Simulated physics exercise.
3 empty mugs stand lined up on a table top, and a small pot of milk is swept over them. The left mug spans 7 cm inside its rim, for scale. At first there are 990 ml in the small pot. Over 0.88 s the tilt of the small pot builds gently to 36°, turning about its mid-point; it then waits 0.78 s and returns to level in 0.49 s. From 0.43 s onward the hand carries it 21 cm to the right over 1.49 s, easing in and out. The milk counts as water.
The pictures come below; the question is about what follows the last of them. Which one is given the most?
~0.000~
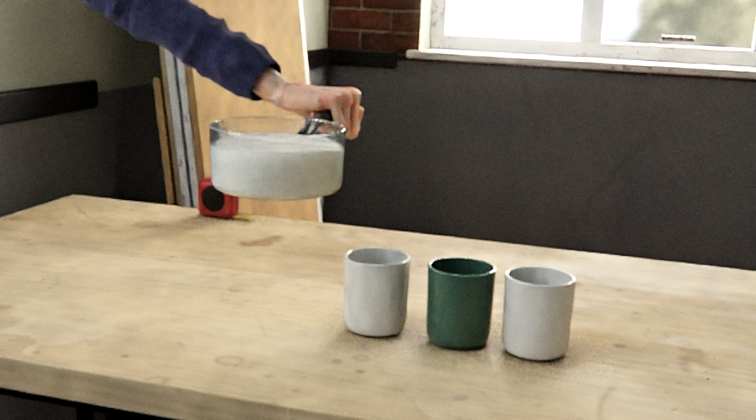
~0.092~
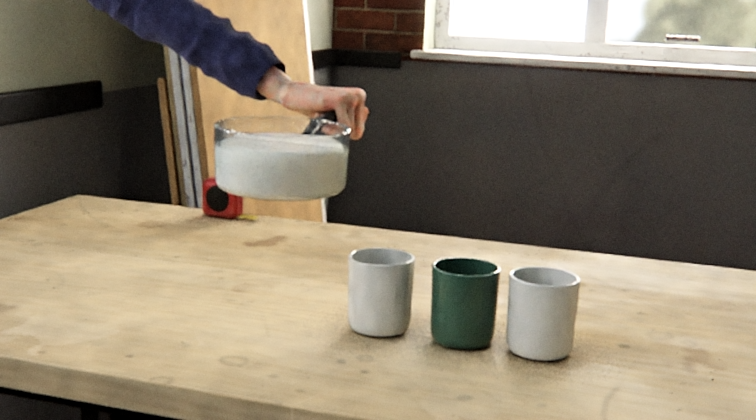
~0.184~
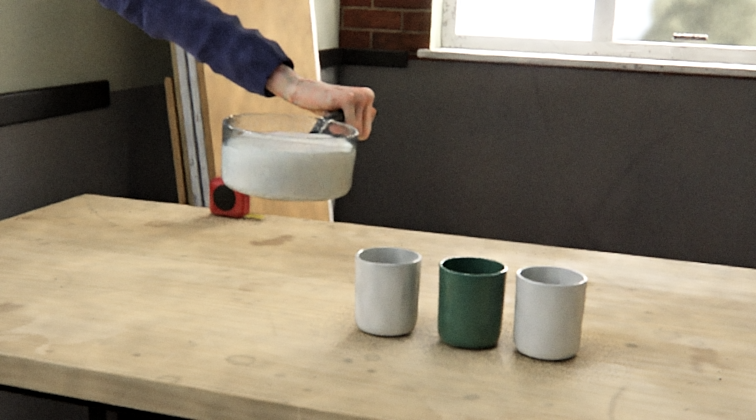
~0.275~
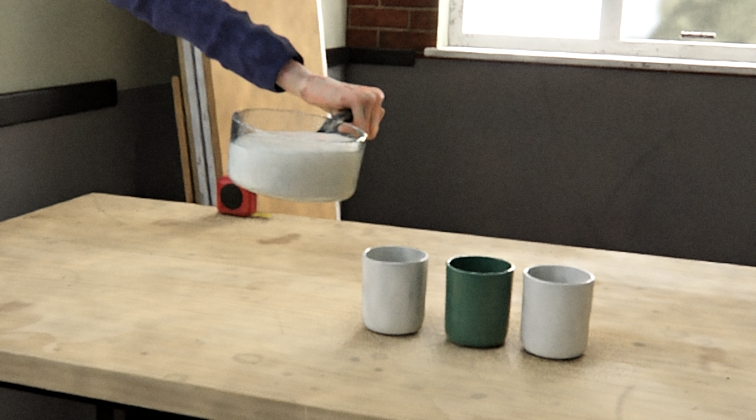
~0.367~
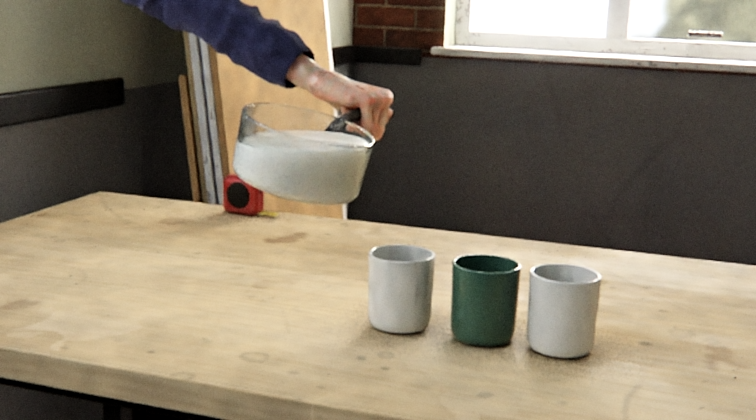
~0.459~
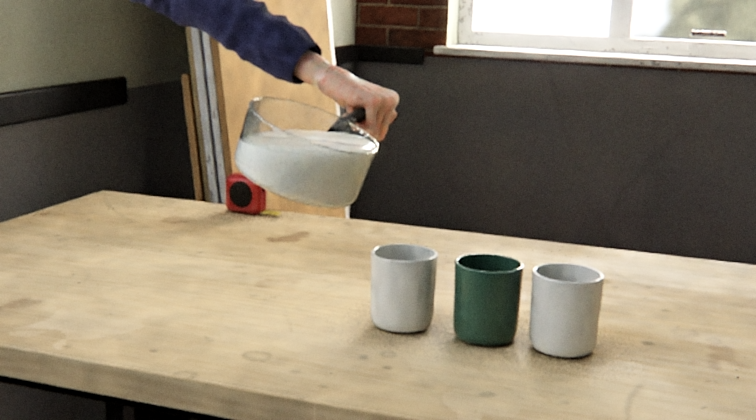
Most goes into the centre one.
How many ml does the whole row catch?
All together the row ends up with around 290 ml.
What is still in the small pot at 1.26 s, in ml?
Roughly 640 ml.
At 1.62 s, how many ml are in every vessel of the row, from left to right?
The left vessel holds about 40 ml, the middle about 140 ml and the right about 50 ml.
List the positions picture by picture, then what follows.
The first picture shows tilt 0°; pouring edge (341, 133); surface from (222, 138) to (339, 148); the left mug's rim runs from (348, 254) to (408, 262); the middle mug's rim runs from (430, 265) to (494, 272); the right mug's rim runs from (507, 274) to (574, 282).
The second picture shows tilt 1°; pouring edge (345, 134); surface from (226, 138) to (344, 149).
The third picture shows tilt 4°; pouring edge (353, 137); surface from (235, 137) to (352, 149).
The fourth picture shows tilt 8°; pouring edge (362, 141); surface from (241, 136) to (360, 148).
The fifth picture shows tilt 13°; pouring edge (369, 147); surface from (249, 135) to (368, 147).
The sixth picture shows tilt 19°; pouring edge (373, 153); surface from (250, 134) to (375, 147).
After 0.92 s the tilt is 36° and from the left they hold 35 ml, 0 ml, 0 ml, the small pot 790 ml, and 15 ml is on the table top.
After 1.26 s the tilt is 36° and from the left they hold 35 ml, 130 ml, 0 ml, the small pot 640 ml, and 115 ml is on the table top.
After 1.62 s the tilt is 36° and from the left they hold 35 ml, 145 ml, 45 ml, the small pot 550 ml, and 175 ml is on the table top.
After 2.00 s the tilt is 7° and from the left they hold 35 ml, 145 ml, 105 ml, the small pot 525 ml, and 175 ml is on the table top.
In the end from the left they hold 35 ml, 145 ml, 105 ml, the small pot 525 ml, and 175 ml is on the table top.
